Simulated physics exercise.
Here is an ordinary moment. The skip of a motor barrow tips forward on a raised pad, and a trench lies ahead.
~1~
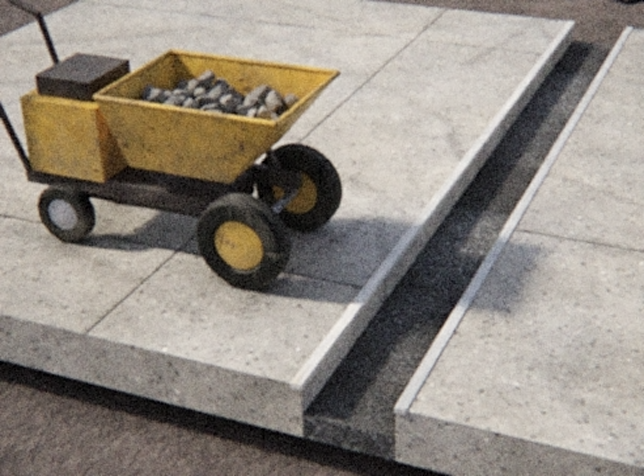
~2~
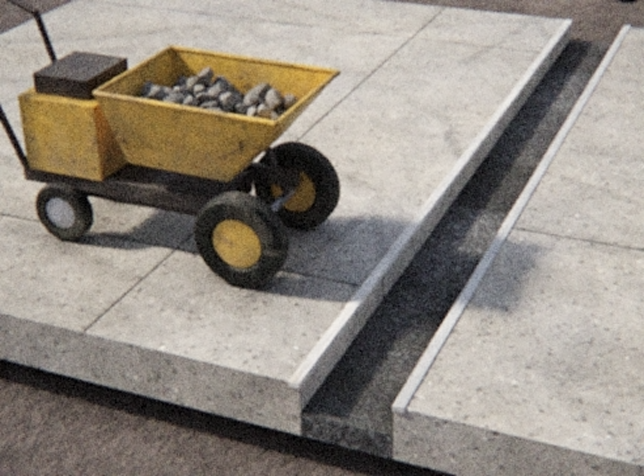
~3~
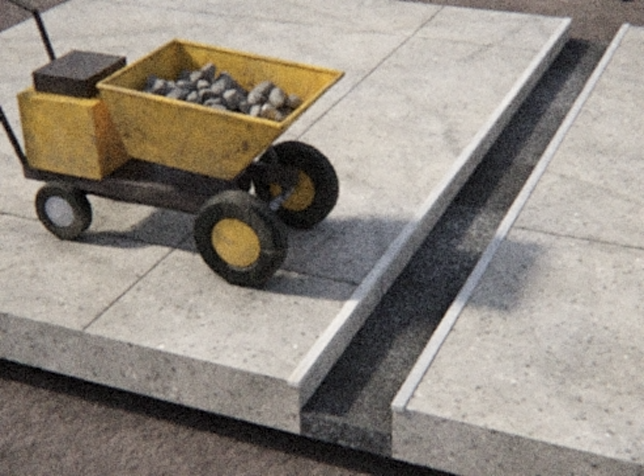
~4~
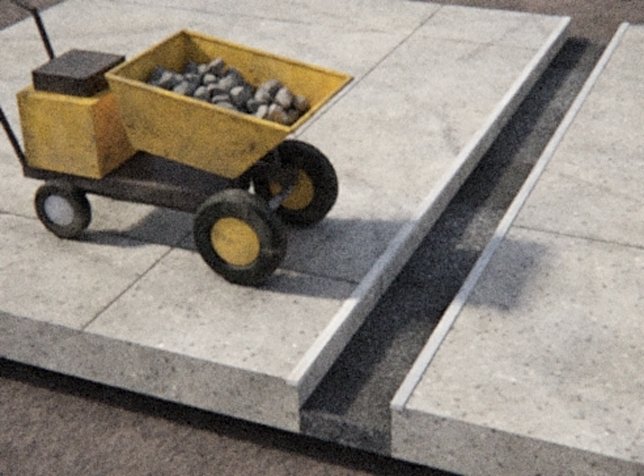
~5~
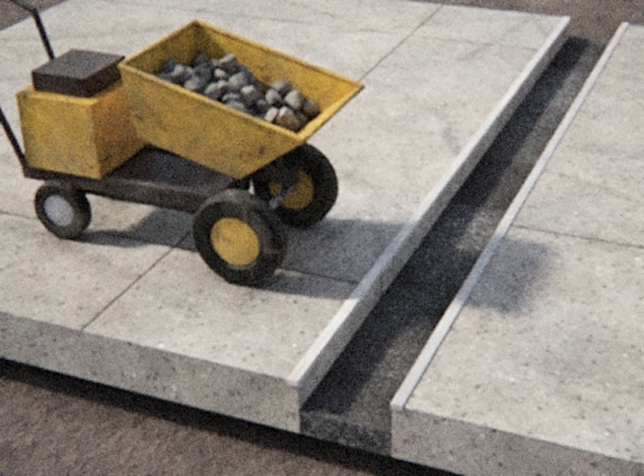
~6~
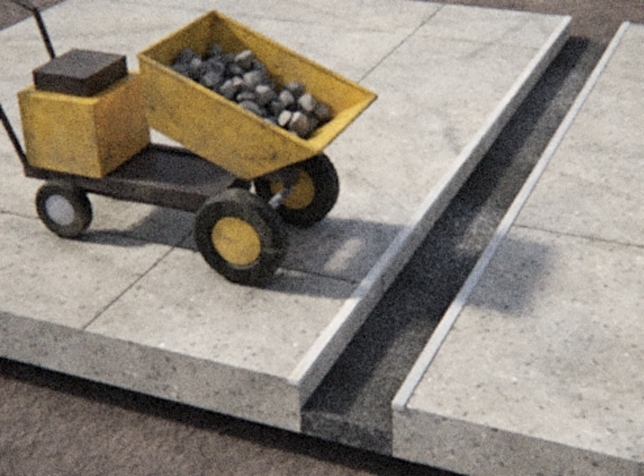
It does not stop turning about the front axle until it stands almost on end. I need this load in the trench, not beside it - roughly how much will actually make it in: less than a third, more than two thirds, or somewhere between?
More than two thirds of it.
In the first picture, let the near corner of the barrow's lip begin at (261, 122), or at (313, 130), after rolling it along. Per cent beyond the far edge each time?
First position: Some 0 percent; second position: Some 50 percent.
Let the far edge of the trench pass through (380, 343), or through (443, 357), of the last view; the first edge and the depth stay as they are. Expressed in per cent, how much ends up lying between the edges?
In order: Near 40, then 90 percent.
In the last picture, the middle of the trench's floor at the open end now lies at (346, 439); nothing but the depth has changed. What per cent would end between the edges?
About 90 percent.
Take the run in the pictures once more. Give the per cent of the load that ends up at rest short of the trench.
It comes to close to 0 %.
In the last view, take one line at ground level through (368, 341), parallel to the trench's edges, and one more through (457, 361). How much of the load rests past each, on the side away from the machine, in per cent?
The first comes to 70 %, the second to 10 %.
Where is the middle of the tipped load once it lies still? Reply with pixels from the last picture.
Roughly at pixel (427, 291).
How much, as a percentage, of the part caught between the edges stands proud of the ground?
The answer is close to 20 per cent.
Shortly afterwards, skip tipped steeply; the whole lot in the skip.
Next, skip tipped right over; near two thirds in the skip; near a third in or heaped over the trench; only a few beyond it; only a few falling.
Some moments later, skip tipped right over; a little in the skip; the bulk in or heaped over the trench; a little beyond it.
In the end, skip tipped right over; only a few in the skip; the bulk in or heaped over the trench; a little beyond it.
